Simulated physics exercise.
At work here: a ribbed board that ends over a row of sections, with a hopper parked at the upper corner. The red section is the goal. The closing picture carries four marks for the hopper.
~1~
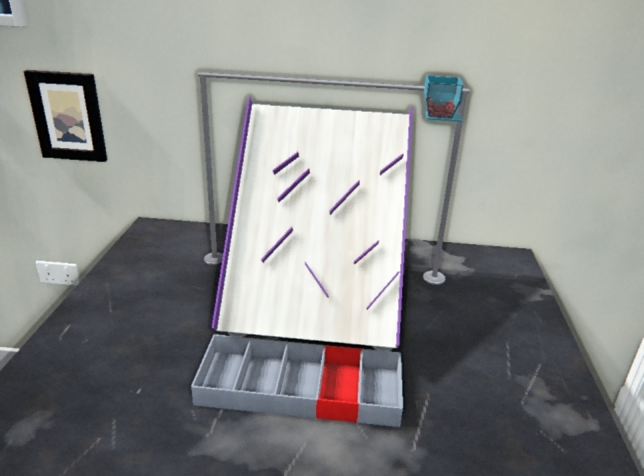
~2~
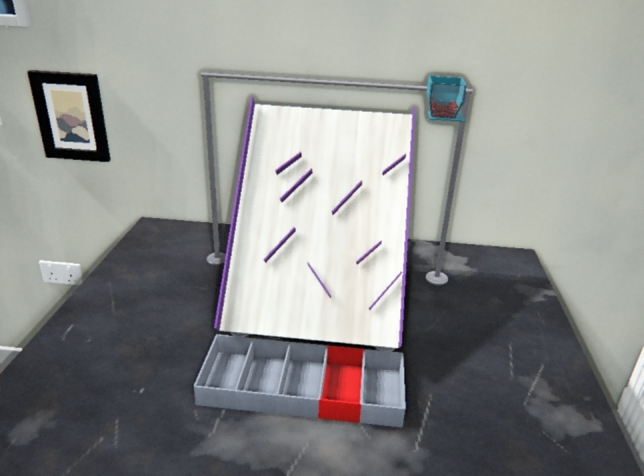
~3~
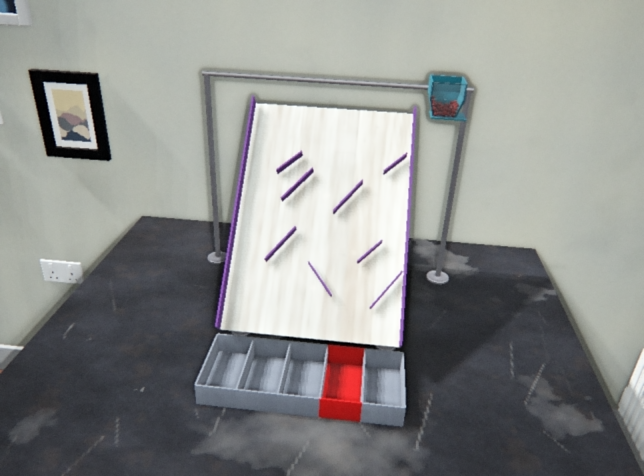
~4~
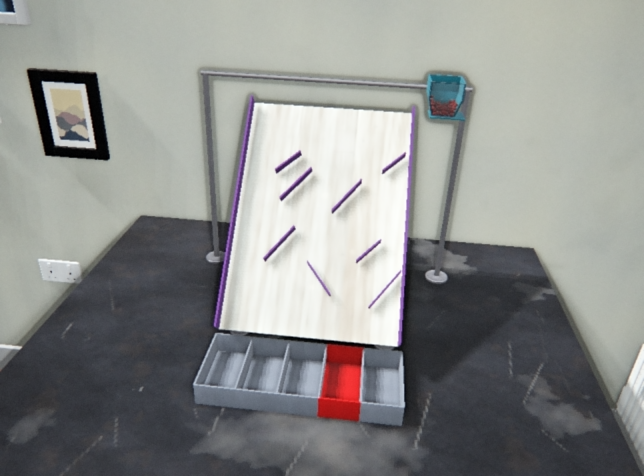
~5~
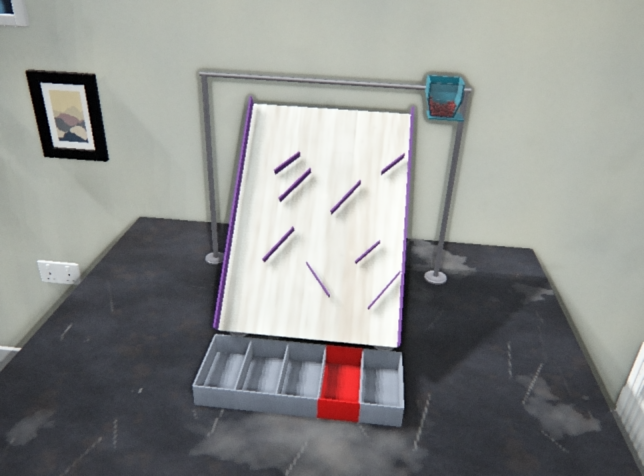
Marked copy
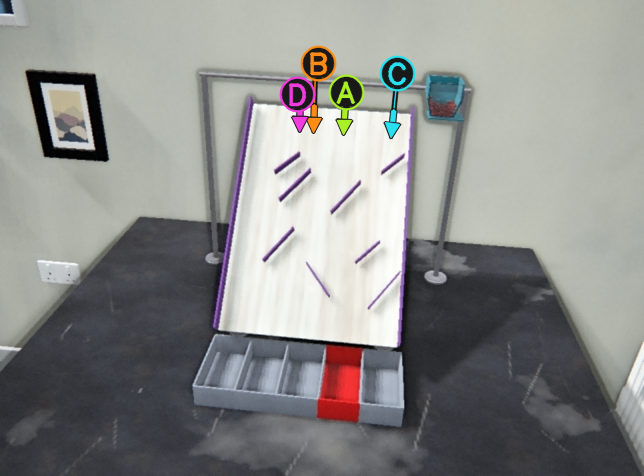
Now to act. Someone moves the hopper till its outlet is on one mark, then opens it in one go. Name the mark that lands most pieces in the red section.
C is best.
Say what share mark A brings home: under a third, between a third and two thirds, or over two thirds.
Mark A gives under a third.
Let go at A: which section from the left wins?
The second from the left.
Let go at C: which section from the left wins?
The fourth.
On the marked copy, mark A meets the board at (343, 129); mark B meets the board at (313, 127); mark C meets the board at (391, 132); mark D meets the board at (299, 126).
For mark A, about a quarter in the red section, about two thirds in other sections, a small part outside the box.
For mark B, about a quarter in the red section, most in other sections, a stray few outside the box.
For mark C, most in the red section, a small part in other sections, a small part held on the board.
For mark D, a small part in the red section, most in other sections, a stray few held on the board.
